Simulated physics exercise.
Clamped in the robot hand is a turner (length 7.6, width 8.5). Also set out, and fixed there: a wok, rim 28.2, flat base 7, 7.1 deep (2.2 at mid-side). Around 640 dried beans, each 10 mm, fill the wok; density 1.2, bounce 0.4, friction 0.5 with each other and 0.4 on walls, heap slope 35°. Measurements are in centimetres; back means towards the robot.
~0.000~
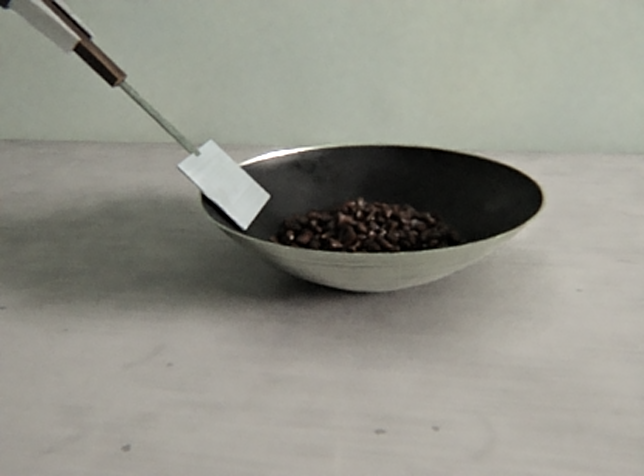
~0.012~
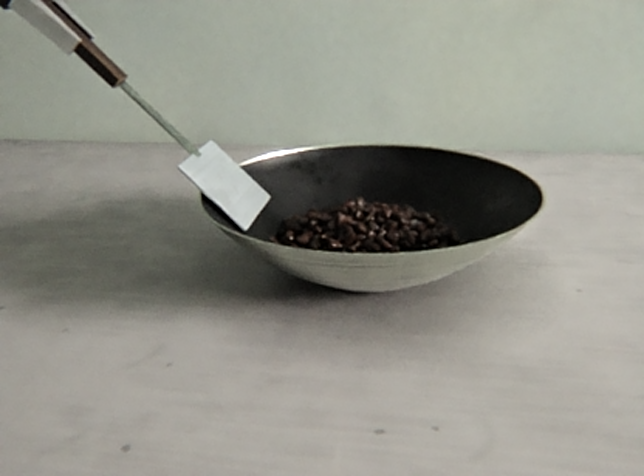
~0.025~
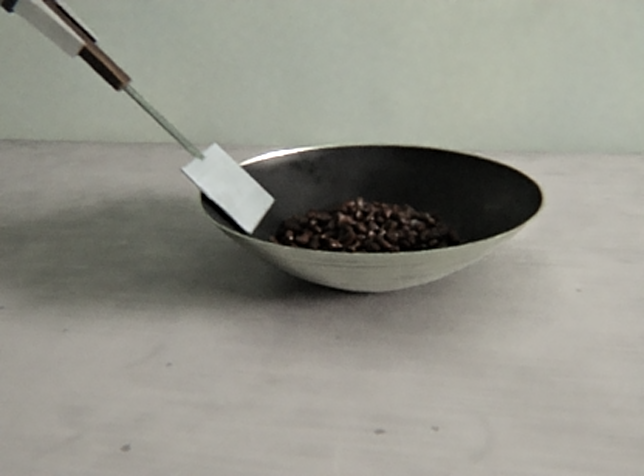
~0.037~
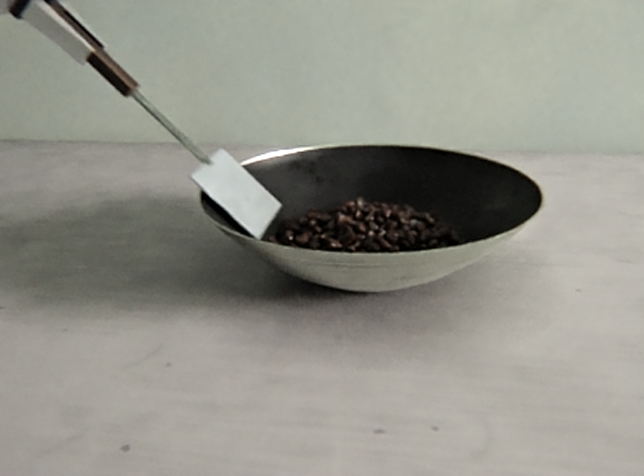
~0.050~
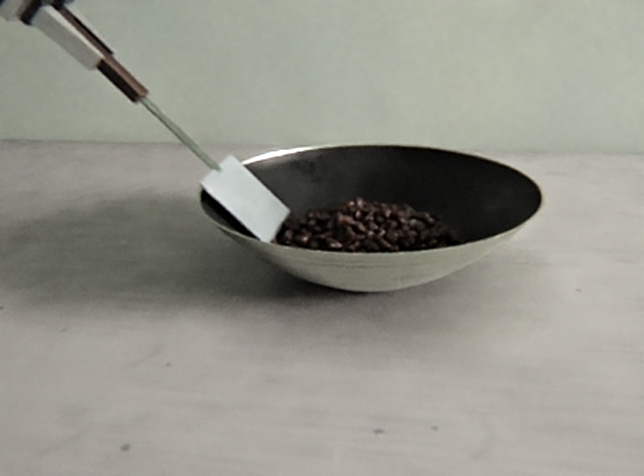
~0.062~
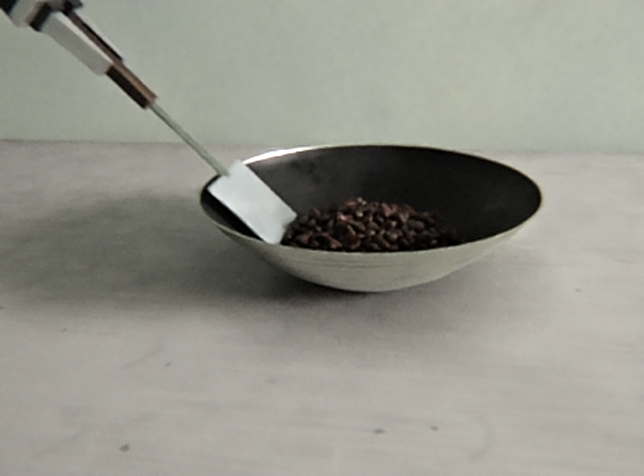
On a pale grey surface before a greenish wall, a wide wok holds a heap of dark beans, with a turner held by a robot hand tilted at its left rim. The turner slides slowly a short way down and right to the heap's left edge, while the beans barely change.
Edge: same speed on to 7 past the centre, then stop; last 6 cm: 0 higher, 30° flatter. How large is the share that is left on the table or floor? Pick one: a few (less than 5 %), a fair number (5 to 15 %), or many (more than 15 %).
A fair number, 5 to 15 %.
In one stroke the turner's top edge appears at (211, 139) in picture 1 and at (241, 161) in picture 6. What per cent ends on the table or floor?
About 10 per cent.
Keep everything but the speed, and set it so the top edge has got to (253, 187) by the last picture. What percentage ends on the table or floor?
Roughly 20 per cent.
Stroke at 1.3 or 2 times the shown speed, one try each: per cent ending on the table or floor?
Roughly 10 percent for the first try, 20 percent for the second.
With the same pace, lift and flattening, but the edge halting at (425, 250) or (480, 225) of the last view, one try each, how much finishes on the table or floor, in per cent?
Estimates, in order: 0 % and 20 %.
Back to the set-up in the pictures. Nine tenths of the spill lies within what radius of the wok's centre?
25 cm.
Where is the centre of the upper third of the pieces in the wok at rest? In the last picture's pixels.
About (490, 204).
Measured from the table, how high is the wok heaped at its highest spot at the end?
Roughly 8.5 centimetres.
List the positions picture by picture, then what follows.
The first picture shows turner top edge at (195, 152), sloping 45°; upper third of the load around (368, 230), from x 275 to 465, top at y 205; 643 in the wok.
The second picture shows turner top edge at (195, 153), sloping 45°; upper third of the load around (367, 230), from x 275 to 465, top at y 205.
The third picture shows turner top edge at (199, 156), sloping 45°; upper third of the load around (367, 230), from x 275 to 460, top at y 205.
The fourth picture shows turner top edge at (207, 162), sloping 45°; upper third of the load around (367, 230), from x 275 to 460, top at y 205.
The fifth picture shows turner top edge at (216, 168), sloping 45°; upper third of the load around (367, 229), from x 275 to 460, top at y 205.
The sixth picture shows turner top edge at (224, 174), sloping 45°; upper third of the load around (367, 229), from x 275 to 460, top at y 205; 643 in the wok.
By 0.14 s, sloping 45°, highest piece 5 above the table; 643 in the wok.
By 0.22 s, sloping 34°, highest piece 7 above the table; 643 in the wok.
By 0.46 s, sloping 15°, highest piece 9 above the table; 583 in the wok, 54 on the table or floor, 6 on the blade or in flight.
By 1.51 s, sloping 15°, highest piece 8 above the table; 582 in the wok, 61 on the table or floor.
Final count, 582 in the wok, 61 on the table or floor. That is 9 % on the table or floor.
